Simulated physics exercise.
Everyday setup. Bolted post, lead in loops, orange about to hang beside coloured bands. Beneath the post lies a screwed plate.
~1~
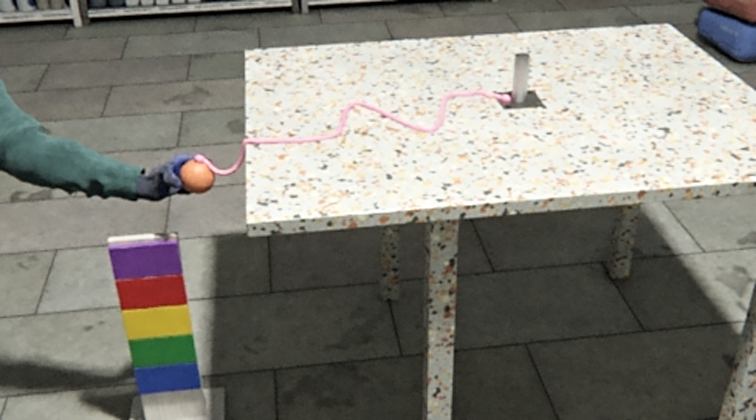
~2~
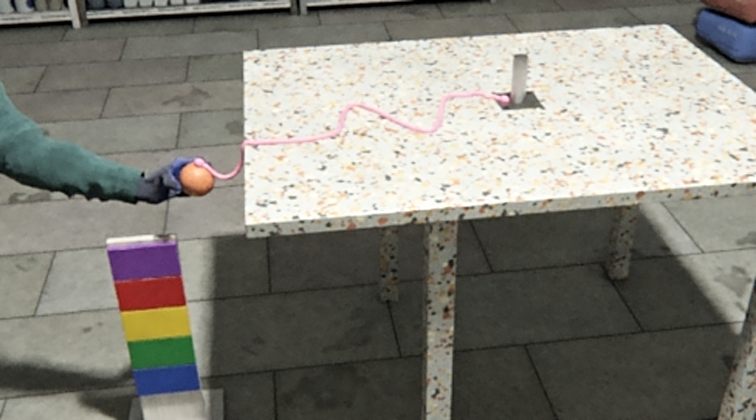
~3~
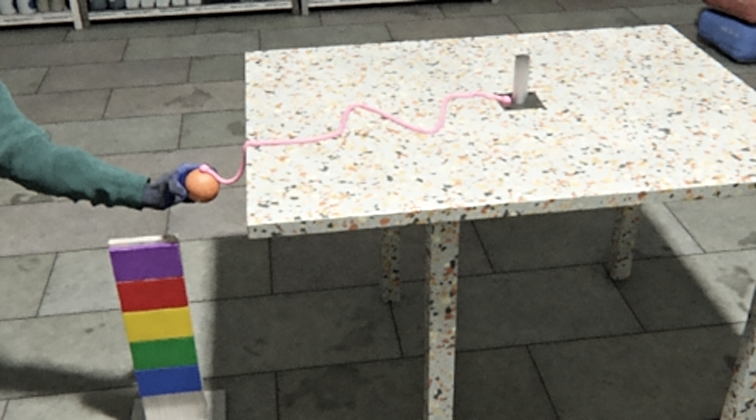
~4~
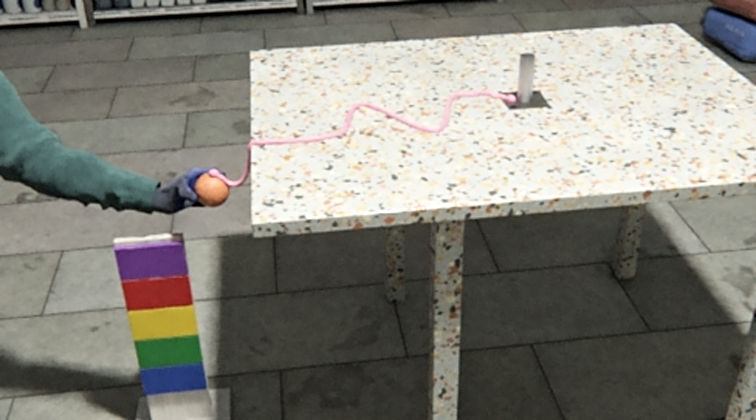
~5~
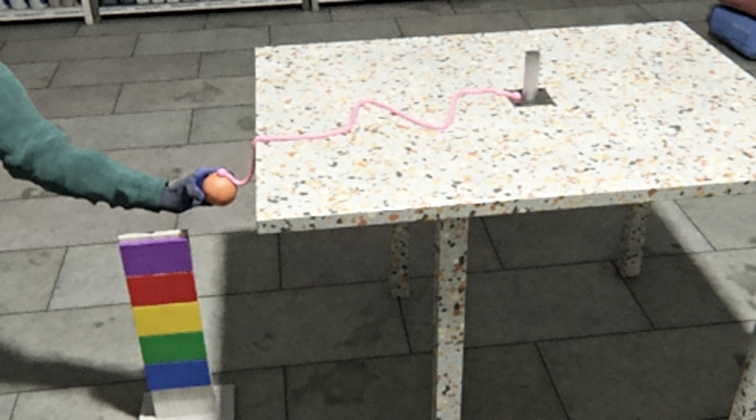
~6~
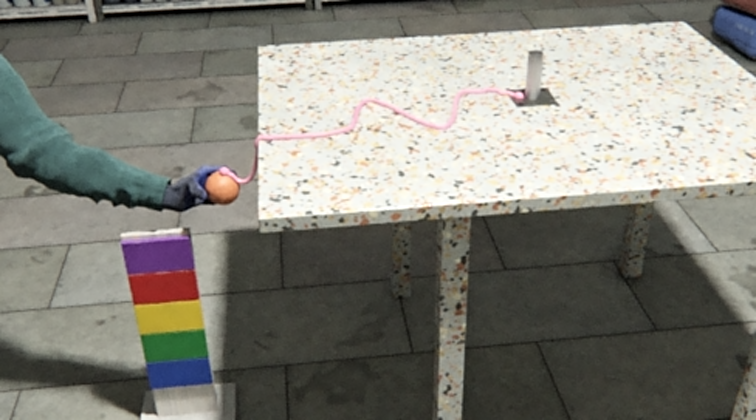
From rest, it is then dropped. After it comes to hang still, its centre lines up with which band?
It lines up with green.
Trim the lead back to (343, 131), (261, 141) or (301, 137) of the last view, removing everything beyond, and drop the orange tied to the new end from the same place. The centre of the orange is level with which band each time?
The bands would be none, it hangs higher, red and purple, in that order.
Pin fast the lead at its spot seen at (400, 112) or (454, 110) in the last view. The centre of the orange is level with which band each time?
Each in turn comes out as red, yellow.
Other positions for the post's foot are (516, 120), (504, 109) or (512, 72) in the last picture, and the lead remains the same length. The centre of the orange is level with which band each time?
Going case by case, it's blue, blue and finally green.
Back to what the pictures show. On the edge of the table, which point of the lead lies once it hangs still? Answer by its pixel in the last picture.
It's the piece you see at (363, 103).
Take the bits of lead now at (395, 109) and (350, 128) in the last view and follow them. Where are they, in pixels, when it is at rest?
The first finishes about (303, 125) and the second about (263, 186).
A little later, orange near (258, 326); level with green.
Next, orange near (294, 326); level with green.
Later still, orange near (267, 332); level with green.
When it is over, orange near (282, 330); level with green. Its centre hangs level with the green band.
